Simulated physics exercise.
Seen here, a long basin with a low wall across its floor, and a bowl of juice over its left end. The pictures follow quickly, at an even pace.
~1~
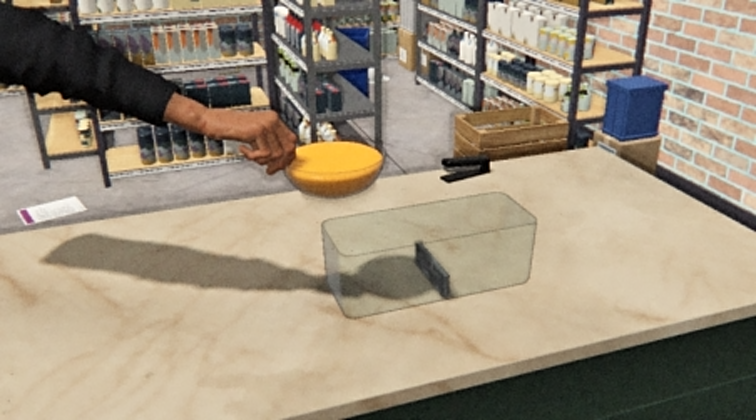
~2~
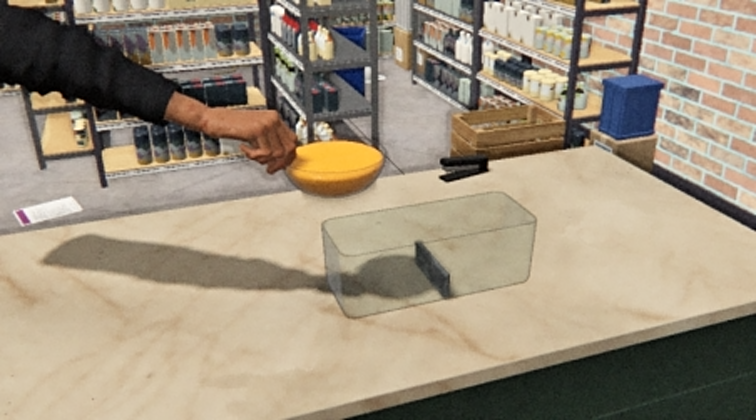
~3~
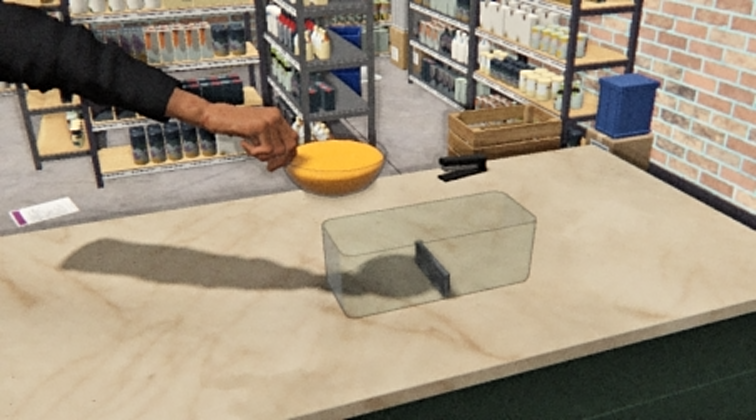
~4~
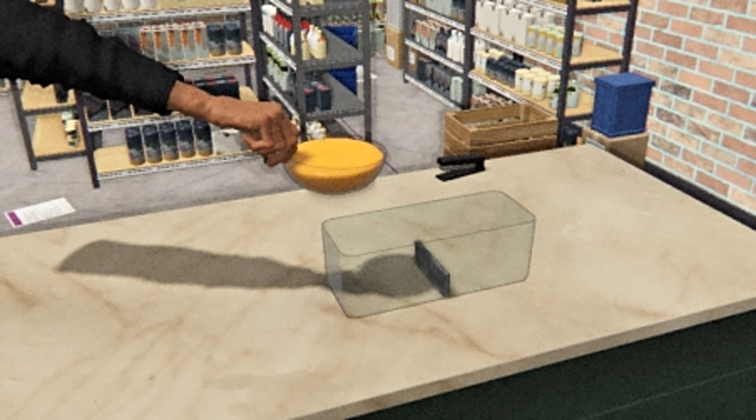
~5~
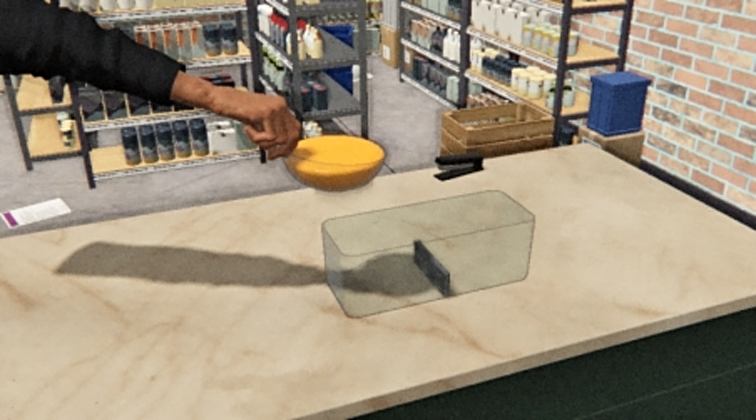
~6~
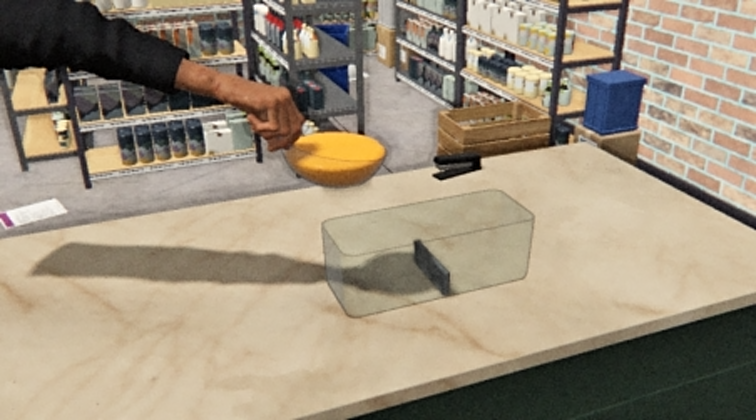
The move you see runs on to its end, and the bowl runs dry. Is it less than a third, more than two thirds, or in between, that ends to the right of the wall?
In the end above two thirds is right of the wall.
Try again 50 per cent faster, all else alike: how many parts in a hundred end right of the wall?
Close to 80 per cent.
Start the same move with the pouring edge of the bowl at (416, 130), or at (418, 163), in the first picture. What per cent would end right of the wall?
The first gives 95 %, the second 95 %.
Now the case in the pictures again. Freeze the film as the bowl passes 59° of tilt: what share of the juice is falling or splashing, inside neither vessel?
Some 45 per cent.
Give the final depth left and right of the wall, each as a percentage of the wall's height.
The left part 10 per cent, the right part 60.
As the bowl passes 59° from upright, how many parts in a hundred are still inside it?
Close to 35 per cent.
A moment on, the bowl is tipped part way and 37 per cent is still to pour, 10 is left of the wall and 8 right of it.
Next, the bowl is tipped on its side and 2 per cent is still to pour, 14 is left of the wall and 73 right of it.
Then the bowl is tipped on its side and 0 per cent is still to pour, 20 is left of the wall and 79 right of it.
Later the bowl is tipped on its side and 0 per cent is still to pour, 21 is left of the wall and 79 right of it.
At rest 21 per cent lies left of the wall, 79 right of it and 1 outside.
